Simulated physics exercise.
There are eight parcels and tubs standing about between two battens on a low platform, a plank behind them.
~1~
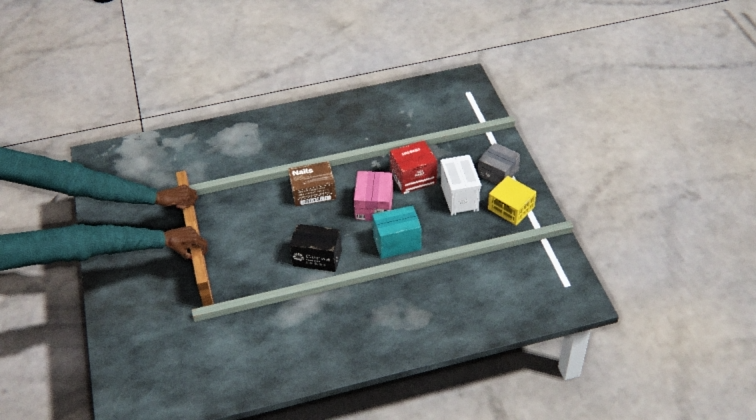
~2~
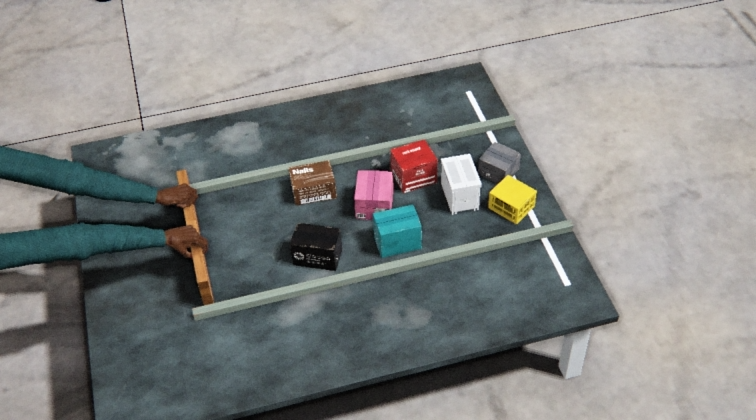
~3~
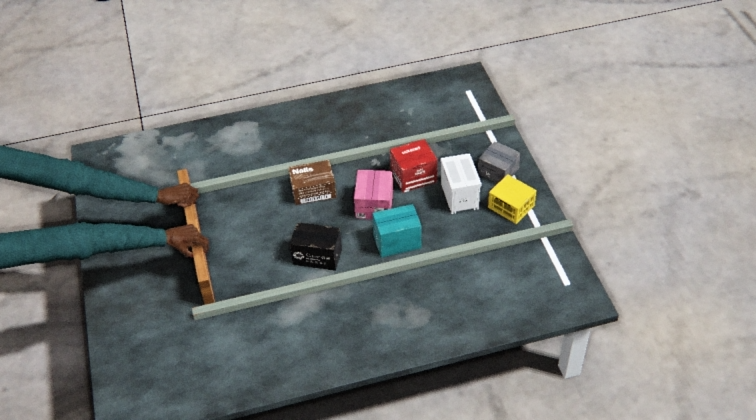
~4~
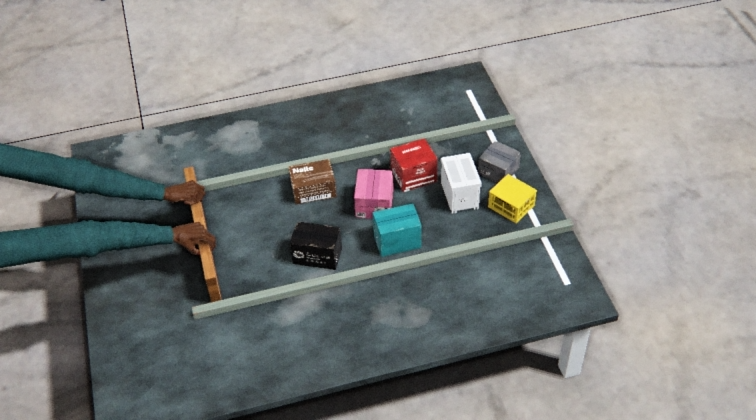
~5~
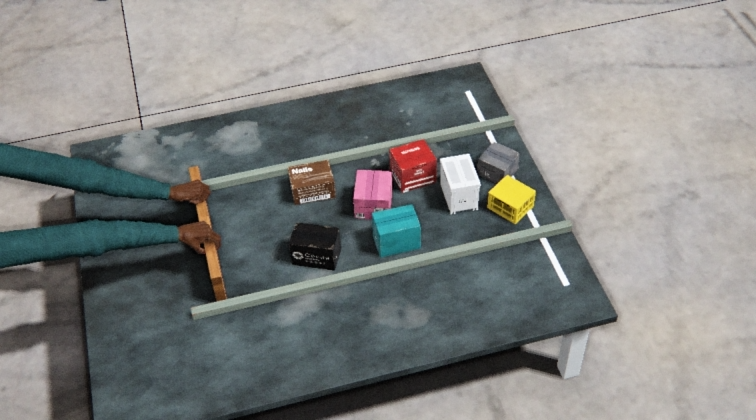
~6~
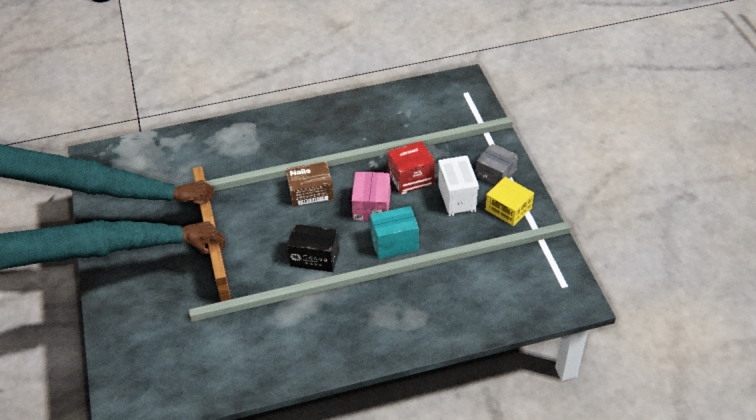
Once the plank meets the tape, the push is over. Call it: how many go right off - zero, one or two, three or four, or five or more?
Five or more go off.
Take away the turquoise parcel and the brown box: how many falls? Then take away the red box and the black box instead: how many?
Count of fallen: 3 / 3.
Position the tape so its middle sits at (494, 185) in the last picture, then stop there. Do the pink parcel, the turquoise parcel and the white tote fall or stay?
I'd say the pink parcel stays aboard, the turquoise parcel gets knocked off and the white tote gets knocked off.
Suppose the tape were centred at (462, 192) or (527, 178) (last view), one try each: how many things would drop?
You'd count 2 the first time and 8 the second.
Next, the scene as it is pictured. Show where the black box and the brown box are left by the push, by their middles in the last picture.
Roughly at (543, 188) and at (510, 131), in that order.
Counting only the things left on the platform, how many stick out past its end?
3 is the number.
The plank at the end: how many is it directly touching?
The count comes out at 3.
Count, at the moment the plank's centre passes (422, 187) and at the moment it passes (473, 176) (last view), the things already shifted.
Counting first: 8, next 8.
Soon after, none off yet; grey box at rest near (497, 166); yellow crate at rest near (509, 201); white tote at rest near (458, 186).
After that, none off yet; grey box displaced a little near (505, 163); yellow crate displaced a little near (522, 197); white tote displaced a little near (479, 181).
In the end, the number that fall off is five or more; gone, turquoise parcel, red box, white tote, yellow crate and grey box.
